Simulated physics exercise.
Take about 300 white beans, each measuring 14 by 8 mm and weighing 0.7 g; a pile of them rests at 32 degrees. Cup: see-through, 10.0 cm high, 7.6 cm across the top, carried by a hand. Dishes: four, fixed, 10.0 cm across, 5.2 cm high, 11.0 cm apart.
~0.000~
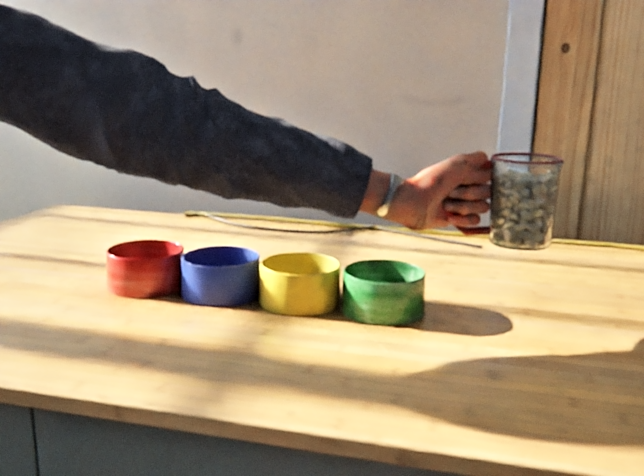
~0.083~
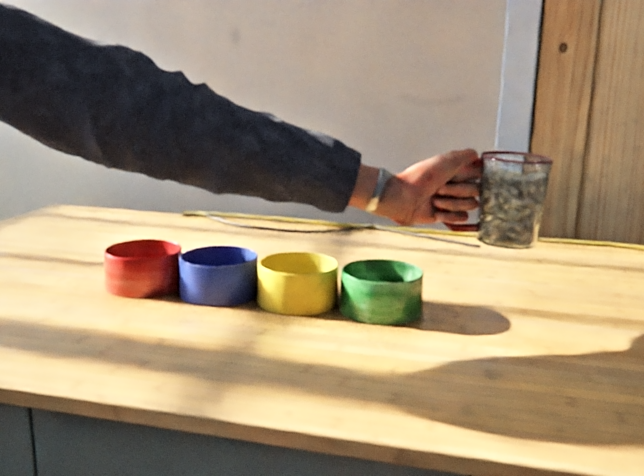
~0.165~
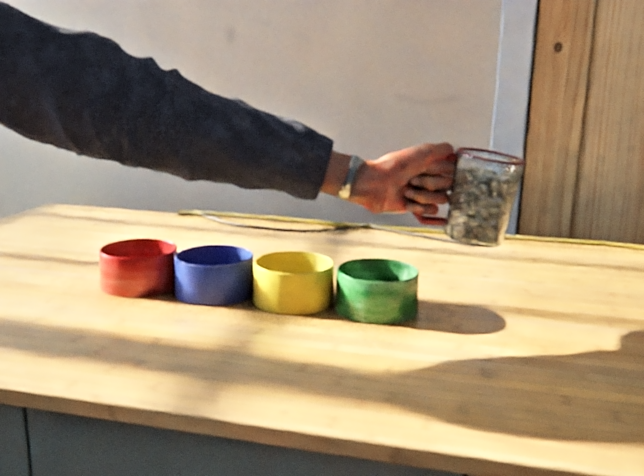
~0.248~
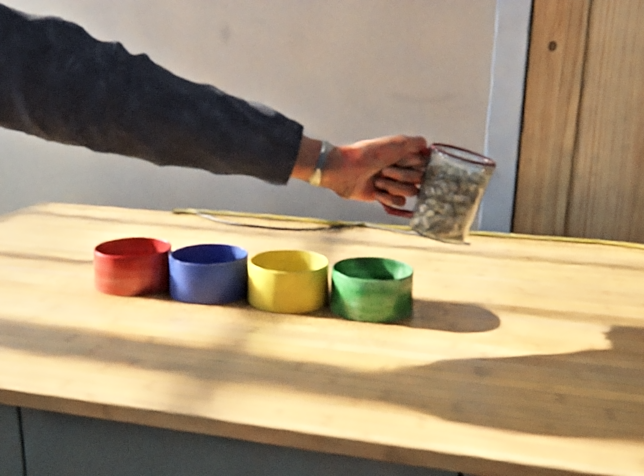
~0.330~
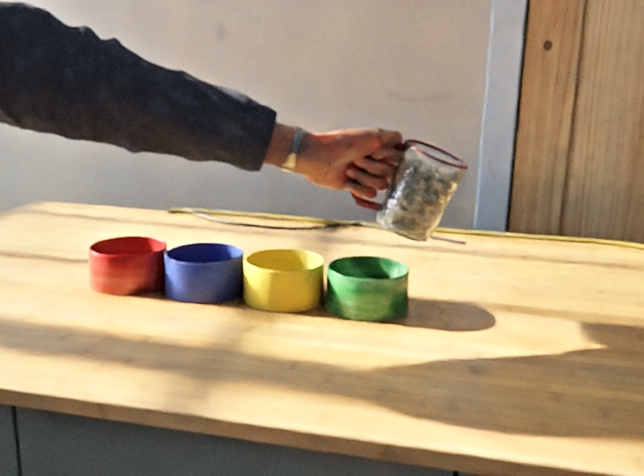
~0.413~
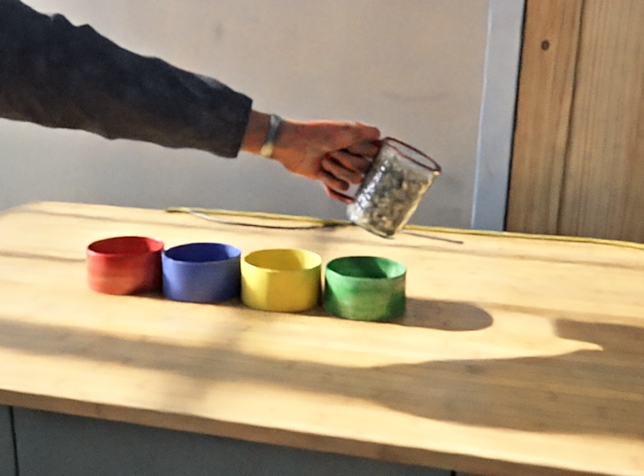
On a wooden table, a hand moves a clear cup left, tilting it near four colored dishes.
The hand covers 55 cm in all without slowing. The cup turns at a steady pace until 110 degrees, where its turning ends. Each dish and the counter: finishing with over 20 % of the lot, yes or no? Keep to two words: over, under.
Red dish: Over, blue dish: Under, green dish: Under, yellow dish: Under, counter: Under.
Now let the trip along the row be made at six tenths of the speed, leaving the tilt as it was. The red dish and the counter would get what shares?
Red: 10; counter: 10.
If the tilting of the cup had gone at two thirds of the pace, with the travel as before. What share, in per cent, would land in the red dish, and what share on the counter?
Red 100, counter 0.
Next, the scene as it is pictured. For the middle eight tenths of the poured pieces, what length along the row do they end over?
It covers some 6 centimetres of the row.
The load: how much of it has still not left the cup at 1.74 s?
I'd say close to 60 per cent.
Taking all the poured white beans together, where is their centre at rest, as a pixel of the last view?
I'd say roughly (130, 265).
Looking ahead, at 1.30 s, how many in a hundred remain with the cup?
Load share: Near 95 percent.
After 0.94 s, tilt 67 degrees; cup holds 100 %.
After 1.30 s, tilt 95 degrees; cup holds 95 %, blue 5 %.
After 1.74 s, tilt 110 degrees; cup holds 60 %, red 30 %, blue 5 %.
At rest (3.3 s), red 90 %, blue 5 %, green 0 %, yellow 0 %, counter 0 %.
